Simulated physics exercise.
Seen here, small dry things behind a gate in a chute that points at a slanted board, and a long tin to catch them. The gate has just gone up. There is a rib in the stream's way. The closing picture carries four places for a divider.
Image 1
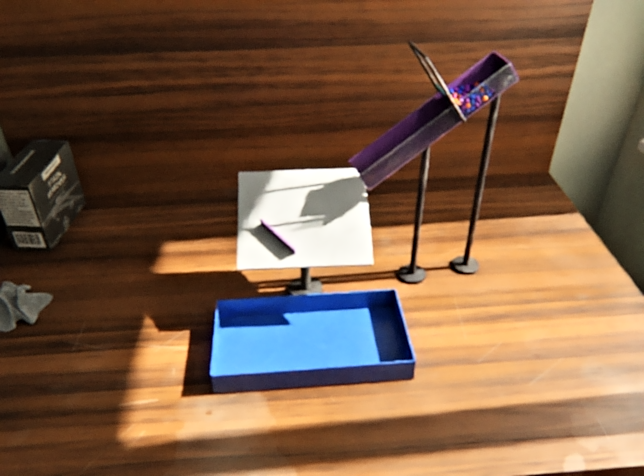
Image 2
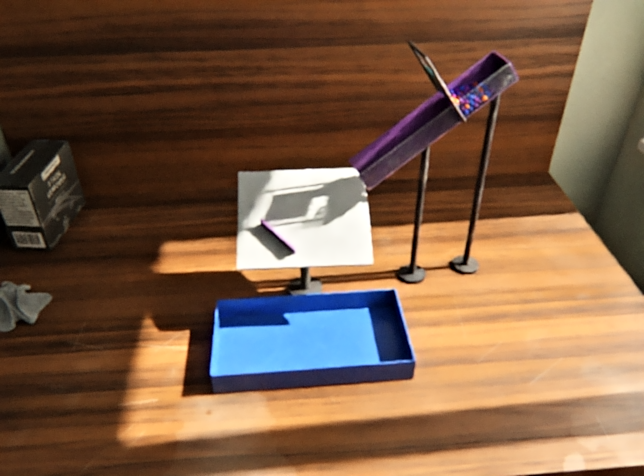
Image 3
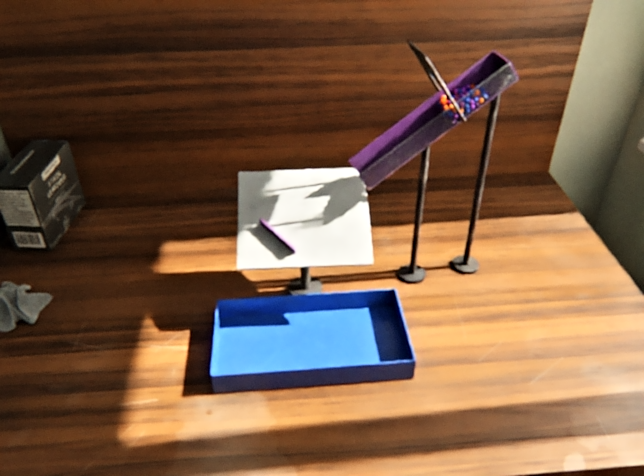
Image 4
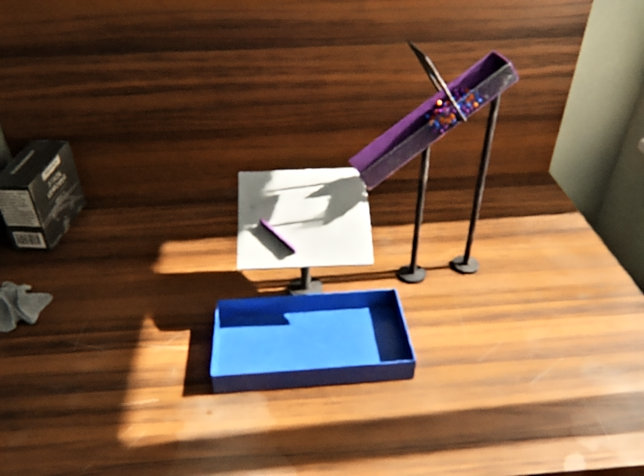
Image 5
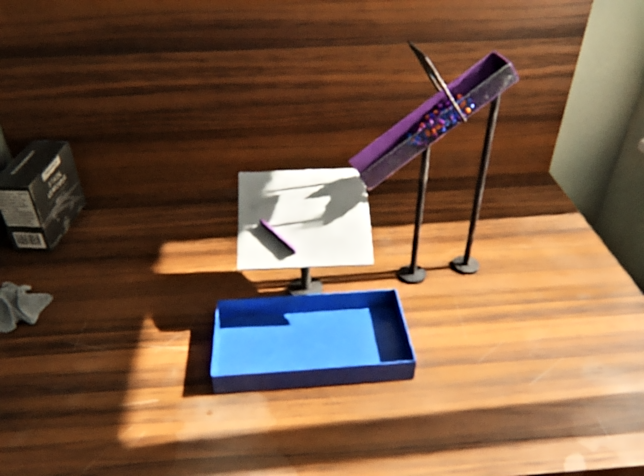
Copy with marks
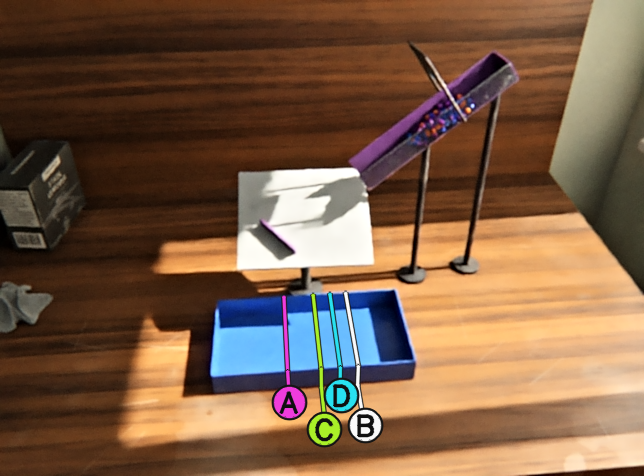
On a wooden surface, small colourful beads slide down a purple chute toward the left.
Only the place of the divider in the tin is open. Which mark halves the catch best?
C is best.
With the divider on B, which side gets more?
The left side.
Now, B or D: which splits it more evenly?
Line D.
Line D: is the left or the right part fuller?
More lands on the left.
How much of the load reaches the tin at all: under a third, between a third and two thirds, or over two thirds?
Over two thirds.
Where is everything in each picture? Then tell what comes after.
In the first picture, load behind the gate near (464, 100), round plastic beads; lip of the chute near (364, 182), sloping gently.
In the second picture, middle of the board near (303, 216), tilted gently; middle of its low edge near (305, 266); of its high edge near (301, 170).
In the third picture, front corners of the tin near (211, 375) and (415, 360), empty; front of the load near (445, 114).
In the fourth picture, middle of the load near (453, 106); its front near (430, 127), close to a quarter of the way to the lip; rib from (261, 219) to (295, 249).
In the fifth picture, middle of the load near (439, 116); its front near (409, 143), close to half of the way to the lip.
On the marked copy, line A crosses the front rim at (287, 370); line B crosses the front rim at (358, 365); line C crosses the front rim at (321, 368); line D crosses the front rim at (340, 366).
With A, of what is caught, a small share on the left of the divider, all but a few on the right.
With B, of what is caught, the whole lot on the left of the divider, none at all on the right.
With C, of what is caught, close to half on the left of the divider, close to half on the right.
With D, of what is caught, the bulk on the left of the divider, close to a quarter on the right.
